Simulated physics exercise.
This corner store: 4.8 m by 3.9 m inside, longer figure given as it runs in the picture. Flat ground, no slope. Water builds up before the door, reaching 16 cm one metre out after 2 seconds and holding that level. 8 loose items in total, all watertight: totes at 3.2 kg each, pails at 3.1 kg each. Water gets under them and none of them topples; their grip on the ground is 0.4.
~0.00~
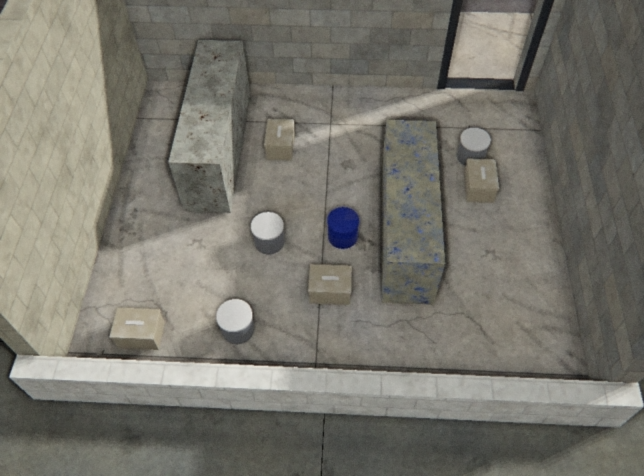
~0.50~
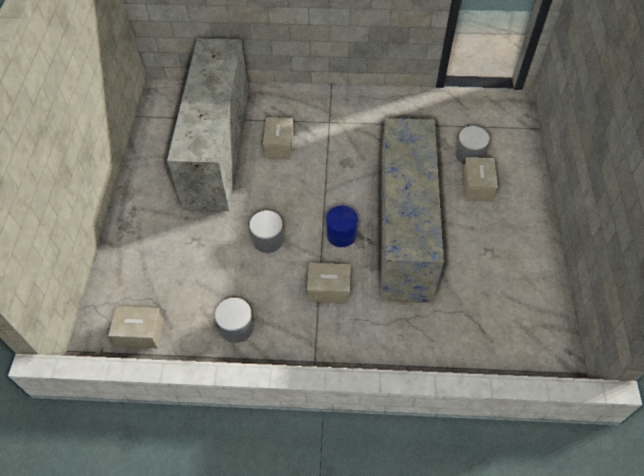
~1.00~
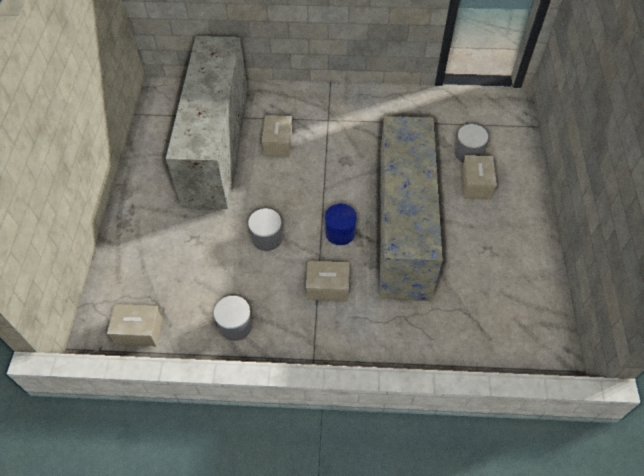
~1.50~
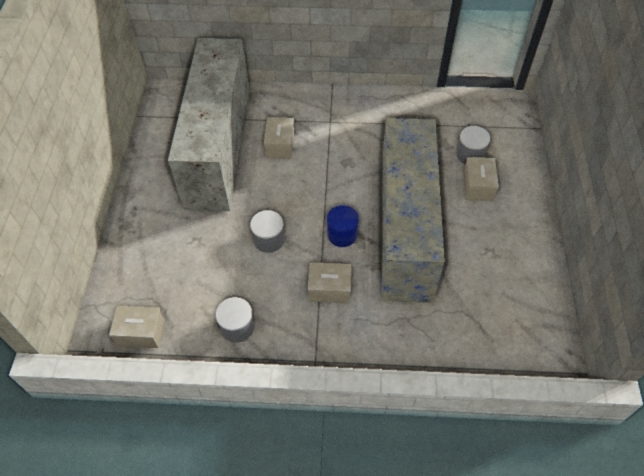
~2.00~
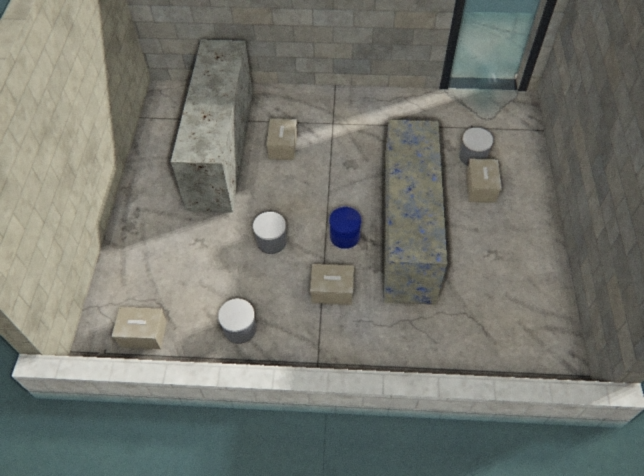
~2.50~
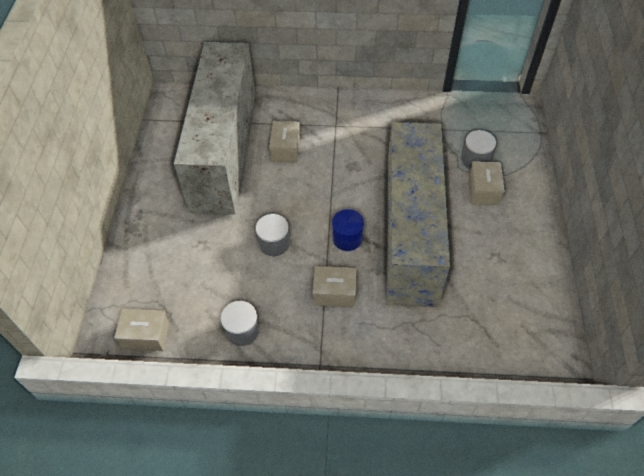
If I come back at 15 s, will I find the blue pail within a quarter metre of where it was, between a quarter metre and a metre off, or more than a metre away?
You'll find it within a quarter metre.
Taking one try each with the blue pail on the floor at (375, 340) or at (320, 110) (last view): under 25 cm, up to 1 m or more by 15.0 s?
First try: It covers a big distance; second try: It scarcely moves.
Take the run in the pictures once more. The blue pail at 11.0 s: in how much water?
About 3 cm.
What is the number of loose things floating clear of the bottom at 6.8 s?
At that moment 0.
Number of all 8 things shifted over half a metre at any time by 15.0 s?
All told, that gives 6.
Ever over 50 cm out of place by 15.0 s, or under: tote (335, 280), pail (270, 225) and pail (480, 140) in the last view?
In that order: Above, above, above.
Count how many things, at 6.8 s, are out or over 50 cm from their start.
The number I get is 2.
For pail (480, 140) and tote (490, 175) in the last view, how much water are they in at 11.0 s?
Some 4 cm at the first, some 3 cm at the second.
After 3.5 s the blue pail is near (348, 222), 0.0 m from its start, aground; 1 afloat.
After 6.8 s the blue pail is near (348, 222), 0.0 m from its start, aground; 0 afloat.
After 11.0 s the blue pail is near (348, 222), 0.0 m from its start, aground; 4 afloat.
After 15.0 s the blue pail is near (348, 222), 0.0 m from its start, aground; 7 afloat.
